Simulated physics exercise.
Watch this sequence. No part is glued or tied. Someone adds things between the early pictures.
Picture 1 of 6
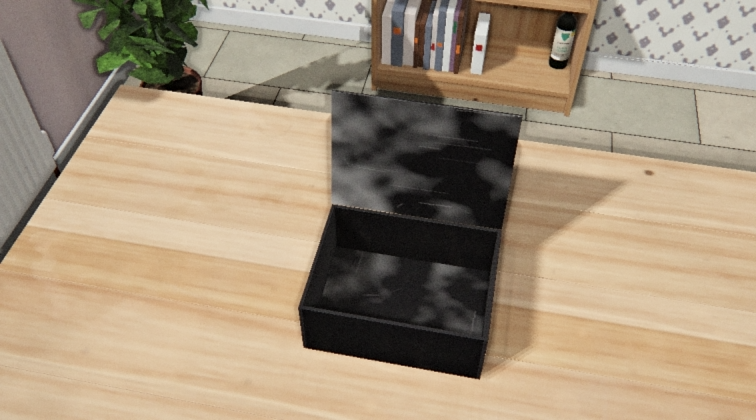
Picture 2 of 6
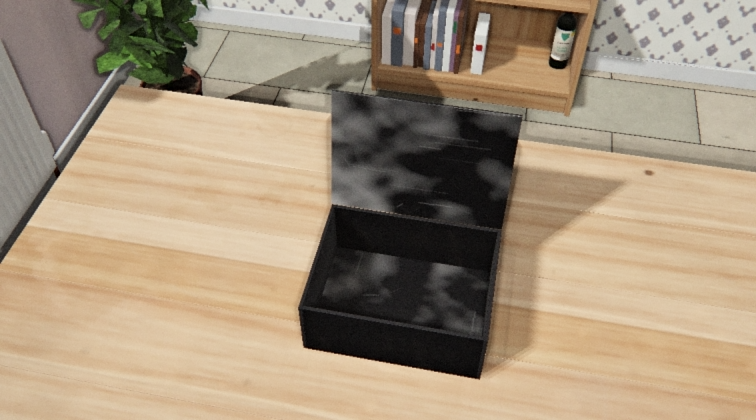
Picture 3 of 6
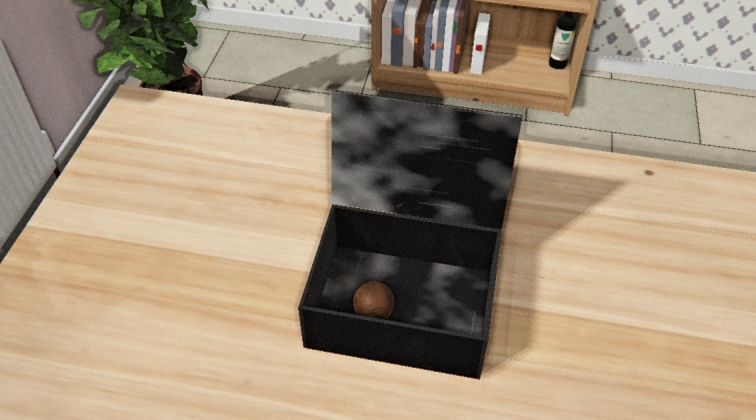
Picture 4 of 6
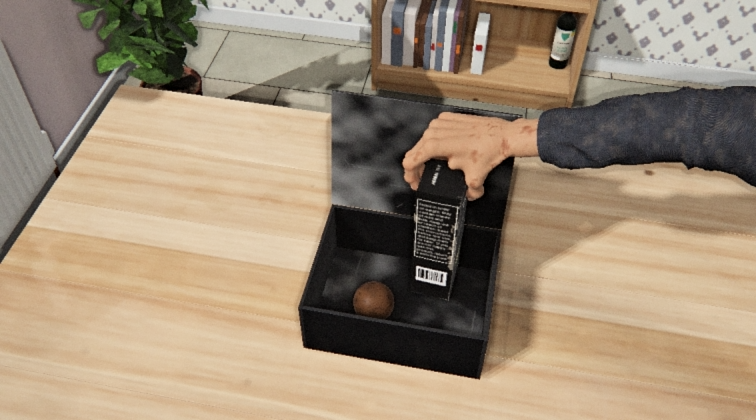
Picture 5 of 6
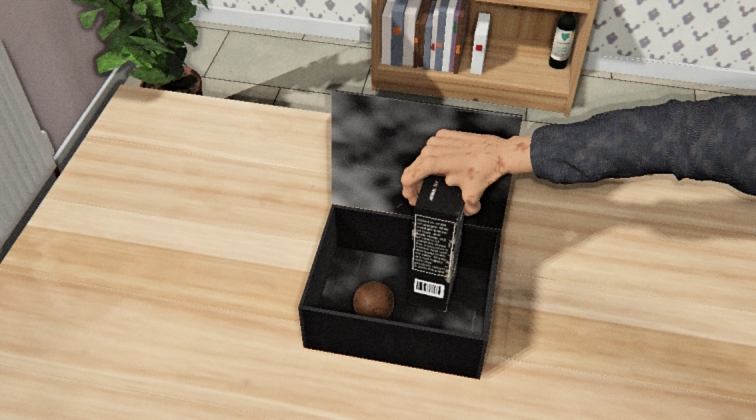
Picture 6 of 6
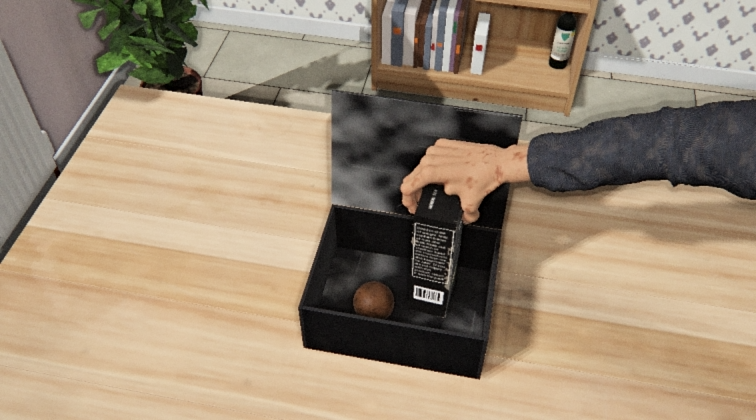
An open black box sat empty on a wooden table until a brown ball appeared inside it, and then a hand lowered a black carton into the box beside the ball, still gripping it.
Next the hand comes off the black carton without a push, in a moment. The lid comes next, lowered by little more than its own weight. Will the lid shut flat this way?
No.
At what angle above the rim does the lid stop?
Angle: About 75°.
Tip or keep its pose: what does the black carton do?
It keeps its pose.
Then, 1.10 s on from there, lid starting down.
Then, 1.60 s on from there, lid 76° above the rim.
Then, 4.00 s on from there, lid 77° above the rim.
In the end, lid 77° above the rim; both unmoved. At the end, from the last picture's camera, black carton near (437, 250).
